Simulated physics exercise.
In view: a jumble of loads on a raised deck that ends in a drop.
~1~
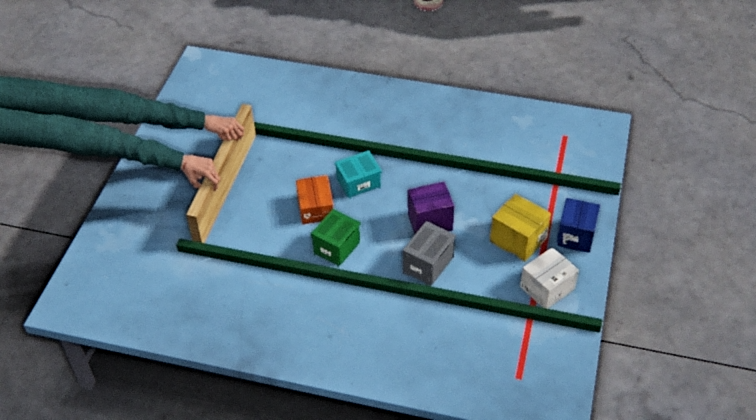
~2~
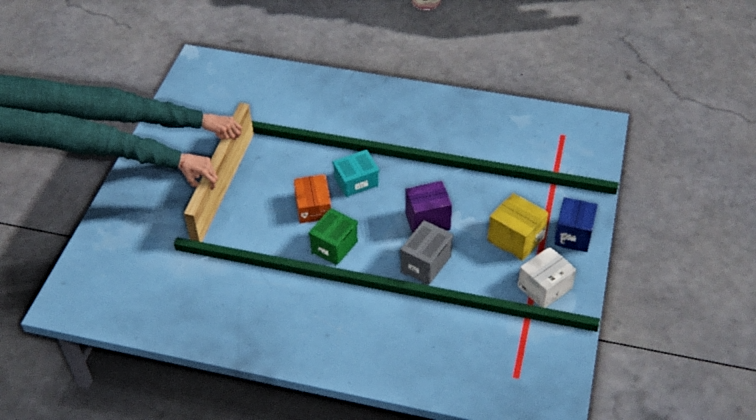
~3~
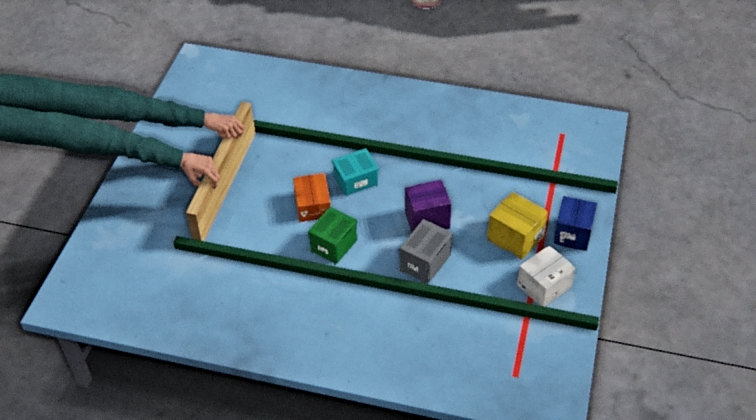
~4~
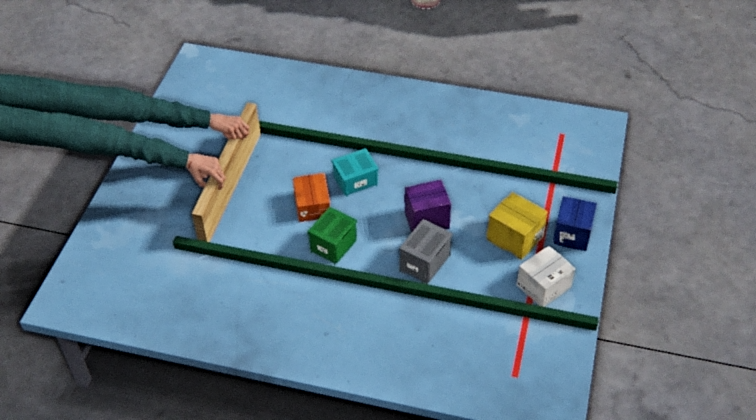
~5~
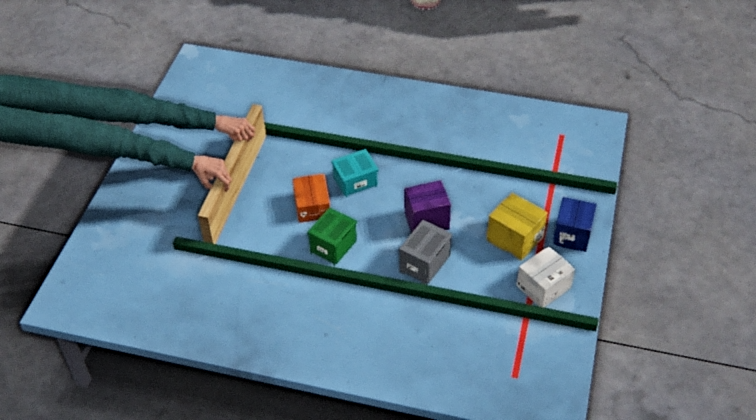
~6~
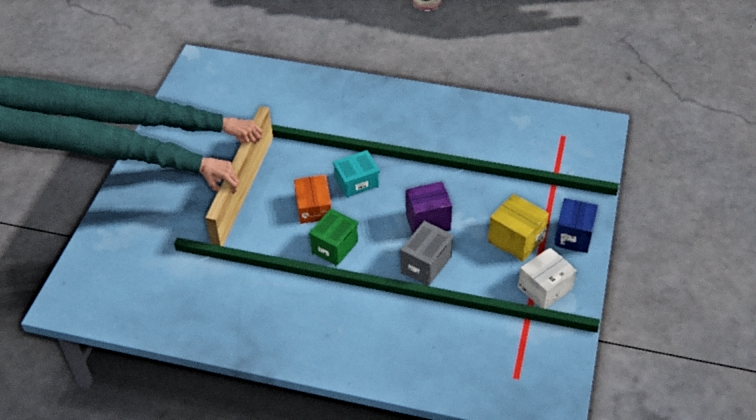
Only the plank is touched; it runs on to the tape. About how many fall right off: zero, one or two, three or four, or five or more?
Here the number that fall off is three or four.
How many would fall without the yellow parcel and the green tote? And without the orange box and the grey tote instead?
2 in the first case, 1 in the second.
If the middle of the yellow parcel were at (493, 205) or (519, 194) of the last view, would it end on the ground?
In that order, it does not fall; is kept.
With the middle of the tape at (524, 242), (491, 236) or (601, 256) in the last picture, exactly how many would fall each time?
In that order 3, 1 and 8.
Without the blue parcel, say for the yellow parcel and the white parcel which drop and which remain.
The yellow parcel tumbles off, the white parcel comes down.
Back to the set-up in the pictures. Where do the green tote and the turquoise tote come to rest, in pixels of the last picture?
First (553, 277), then (573, 214).
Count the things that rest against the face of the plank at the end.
It touches 3.
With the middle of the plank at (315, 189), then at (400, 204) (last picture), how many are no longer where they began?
By then 1, and 5.
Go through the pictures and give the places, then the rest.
The first frame shows blue parcel (578, 225); white parcel (549, 279); yellow parcel (520, 228); plank (223, 173); tape (544, 245).
The second frame shows white parcel (547, 278); orange box (313, 199).
The third frame shows yellow parcel (517, 226); grey tote (426, 252).
The fourth frame shows blue parcel (575, 224); turquoise tote (355, 173).
The fifth frame shows white parcel (545, 277); plank (234, 173).
The sixth frame shows blue parcel (576, 226); white parcel (547, 279); yellow parcel (518, 228); plank (241, 175); tape (542, 245).
Soon after, none off yet; blue parcel at rest near (576, 226); white parcel at rest near (547, 279); yellow parcel at rest near (518, 228).
After that, none off yet; blue parcel at rest near (578, 226); white parcel at rest near (547, 279); yellow parcel displaced a little near (534, 229).
In the end, the number that fall off is three or four; gone, yellow parcel, white parcel and blue parcel.
